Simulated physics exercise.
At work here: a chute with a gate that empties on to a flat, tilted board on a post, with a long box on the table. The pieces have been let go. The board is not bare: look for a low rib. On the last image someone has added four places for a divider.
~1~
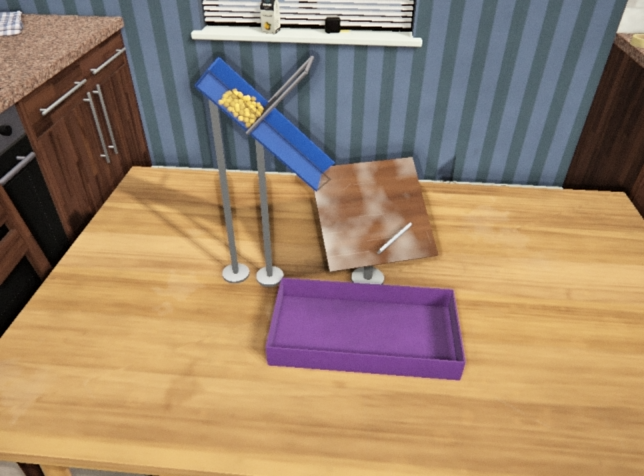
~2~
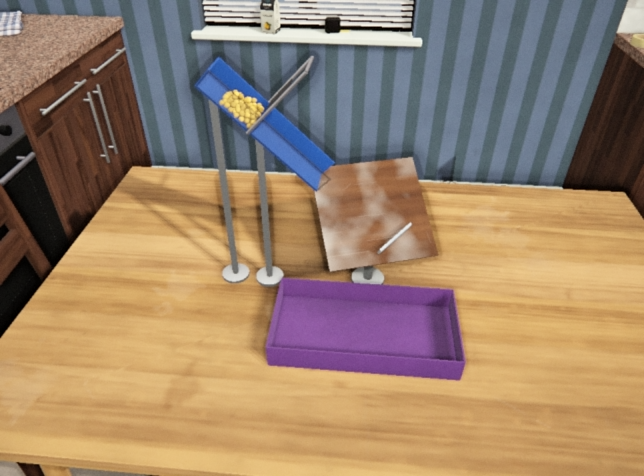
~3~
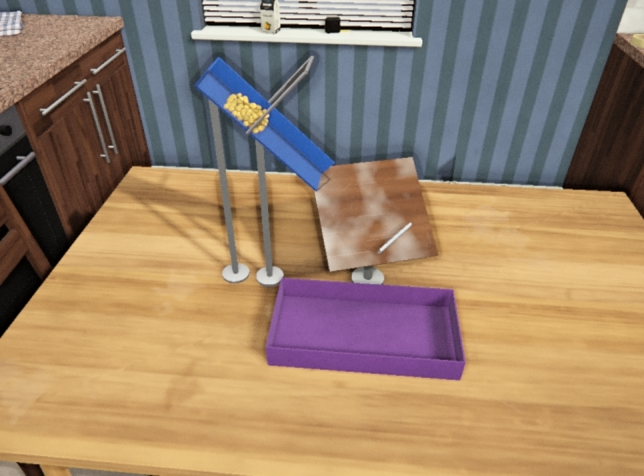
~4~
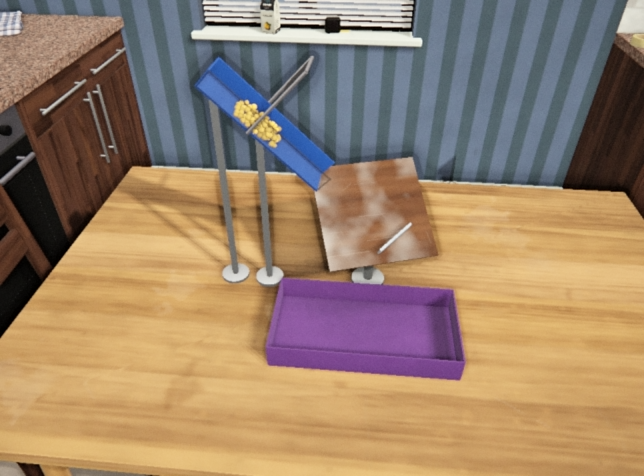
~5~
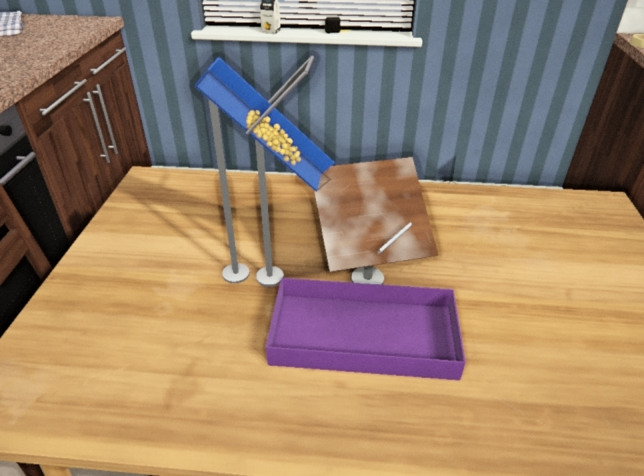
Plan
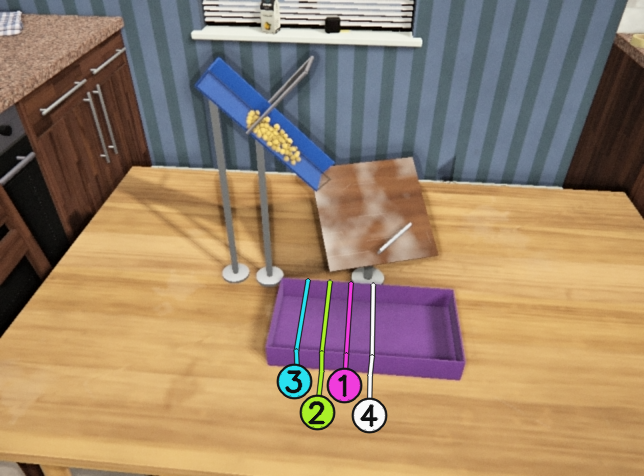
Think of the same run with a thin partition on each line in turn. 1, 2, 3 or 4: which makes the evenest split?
Take 4.
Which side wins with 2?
The right side.
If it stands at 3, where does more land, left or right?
More lands on the right.
On the marked copy, line 1 crosses the front rim at (346, 353); line 2 crosses the front rim at (321, 351); line 3 crosses the front rim at (296, 349); line 4 crosses the front rim at (372, 355).
With 1, of what is caught, a stray few on the left of the divider, nearly all on the right.
With 2, of what is caught, none on the left of the divider, all on the right.
With 3, of what is caught, none on the left of the divider, all on the right.
With 4, of what is caught, about half on the left of the divider, about half on the right.
